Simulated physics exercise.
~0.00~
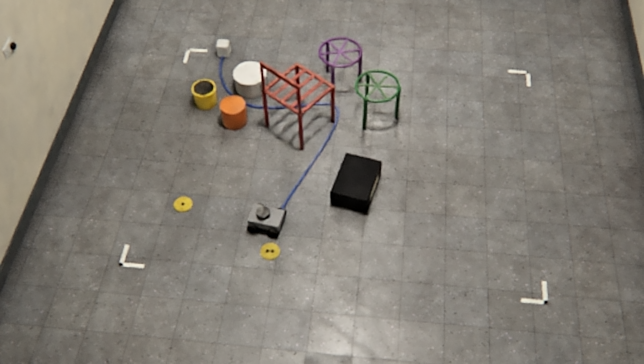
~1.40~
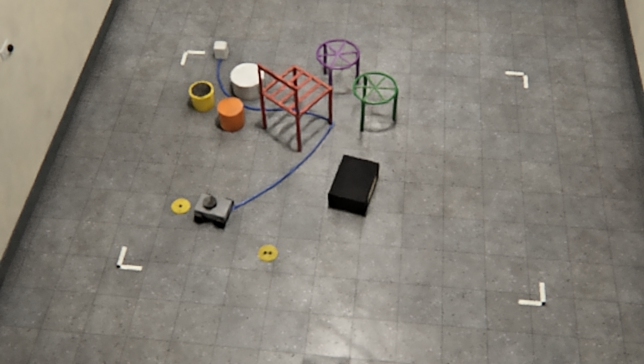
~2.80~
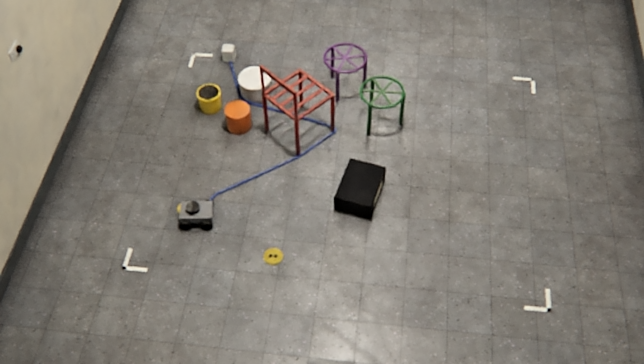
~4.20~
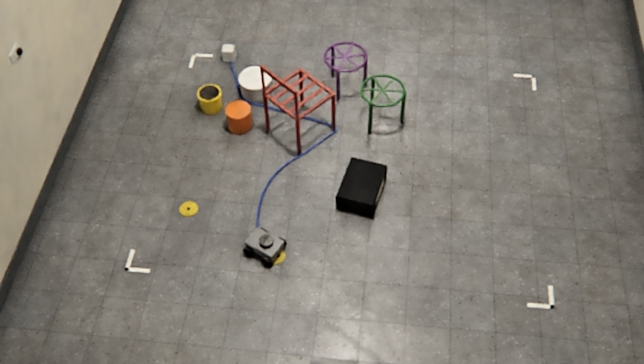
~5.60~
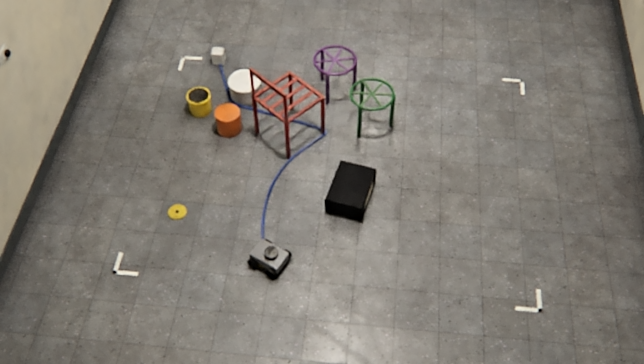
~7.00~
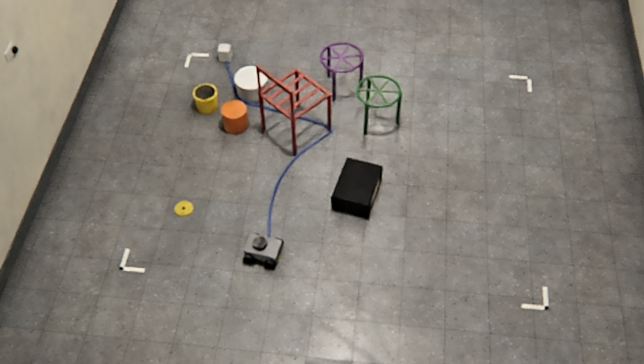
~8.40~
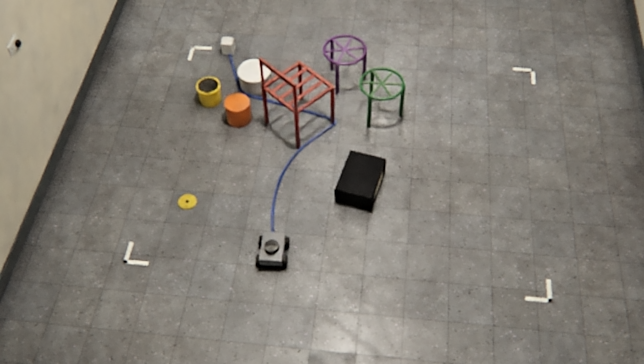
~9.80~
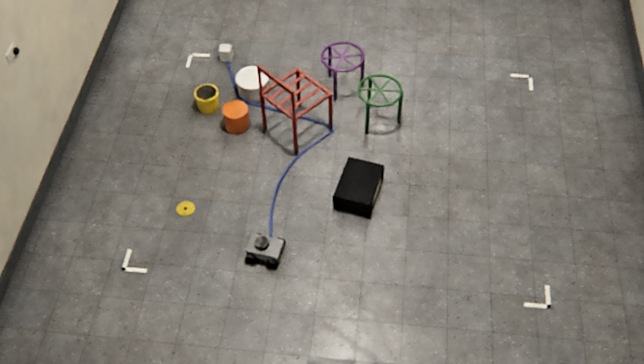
A small cart trailing a blue lead drives left, then right and down, and stops.
